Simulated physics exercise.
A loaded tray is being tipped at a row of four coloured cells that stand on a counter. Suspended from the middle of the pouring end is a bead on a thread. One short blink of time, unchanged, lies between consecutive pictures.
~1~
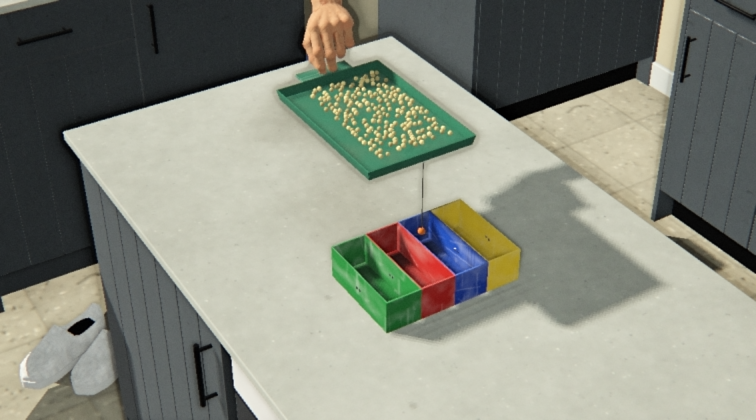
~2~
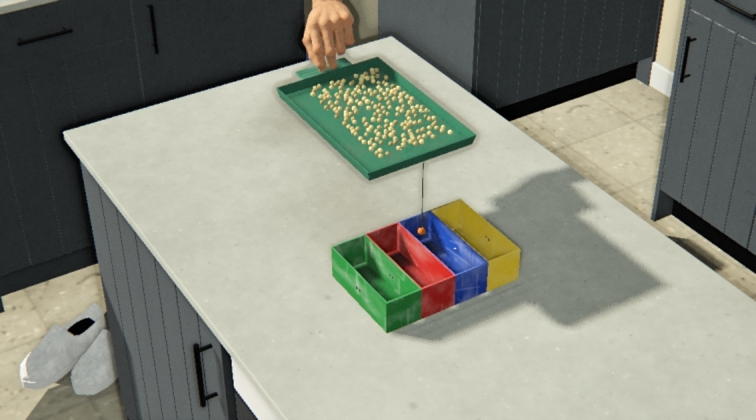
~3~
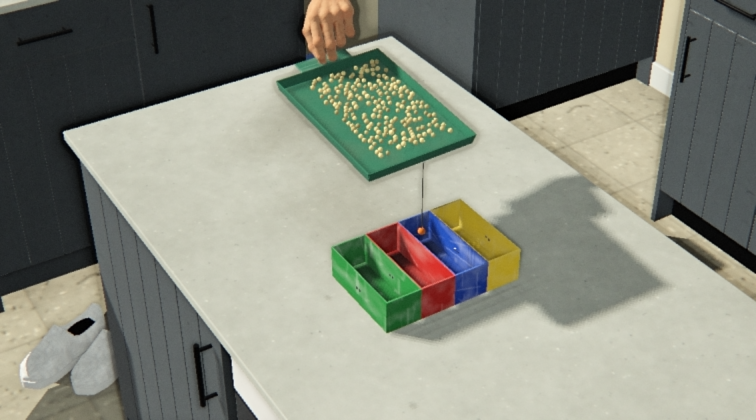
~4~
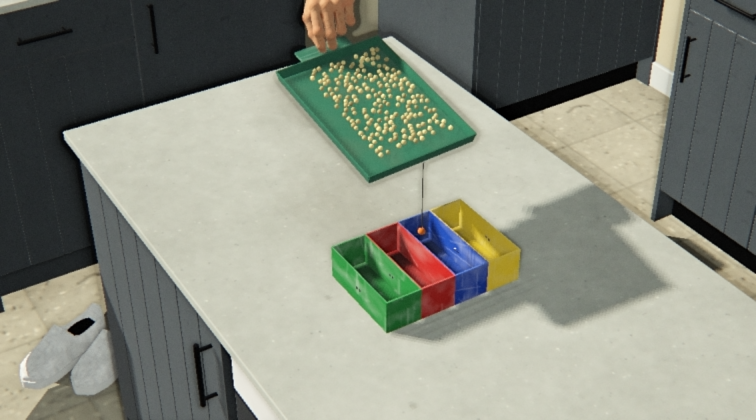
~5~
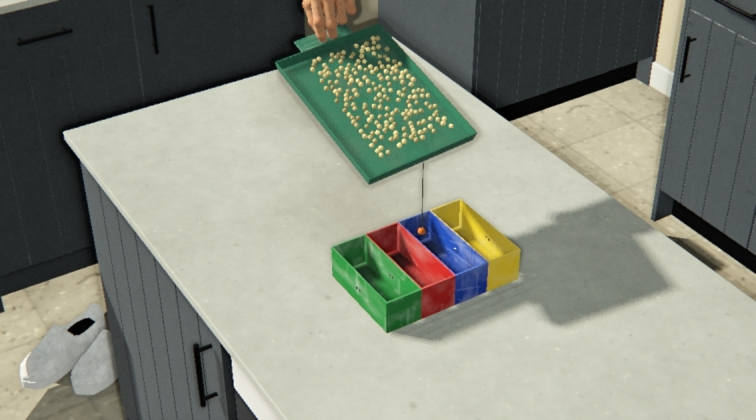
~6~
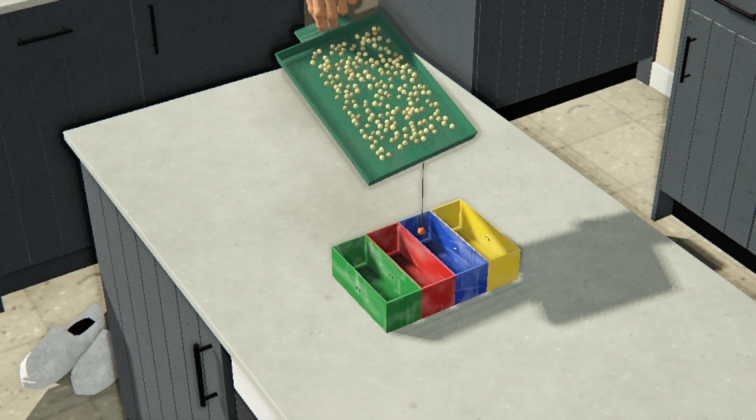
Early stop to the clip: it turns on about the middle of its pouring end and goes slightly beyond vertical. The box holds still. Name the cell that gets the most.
Green.
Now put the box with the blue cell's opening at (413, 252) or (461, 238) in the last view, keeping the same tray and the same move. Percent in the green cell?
The first try gives 10 per cent, the second 60 per cent.
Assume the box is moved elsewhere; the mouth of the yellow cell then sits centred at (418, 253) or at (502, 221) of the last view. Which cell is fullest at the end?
The first time it is the blue one; the second time it is the green one.
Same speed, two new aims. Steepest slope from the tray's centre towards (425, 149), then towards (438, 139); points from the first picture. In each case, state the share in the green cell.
Respectively 0 and 0 in a hundred.
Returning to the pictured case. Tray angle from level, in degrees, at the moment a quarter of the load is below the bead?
It is at around 70 degrees by then.
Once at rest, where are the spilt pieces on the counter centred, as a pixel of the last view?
Their resting centre is at about (371, 370).
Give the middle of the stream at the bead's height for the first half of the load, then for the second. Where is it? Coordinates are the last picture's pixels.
Around (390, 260) first; around (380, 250) second.
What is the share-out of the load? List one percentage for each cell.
Shares in percent - green cell 70, red cell 30, blue cell 0, yellow cell 0.
Soon after the last picture, tray tipped steeply; about two thirds on the tray; a small part in the green cell; a stray few in the red cell; about a quarter falling or outside the box.
A little later, tray tipped past a quarter turn; a small part on the tray; about a third in the green cell; a small part in the red cell; about a third falling or outside the box.
Later still, tray tipped past a quarter turn; about two thirds in the green cell; about a quarter in the red cell; a small part falling or outside the box.
At rest, tray tipped past a quarter turn; about two thirds in the green cell; about a quarter in the red cell; none in the blue cell; none in the yellow cell; a small part outside the box.
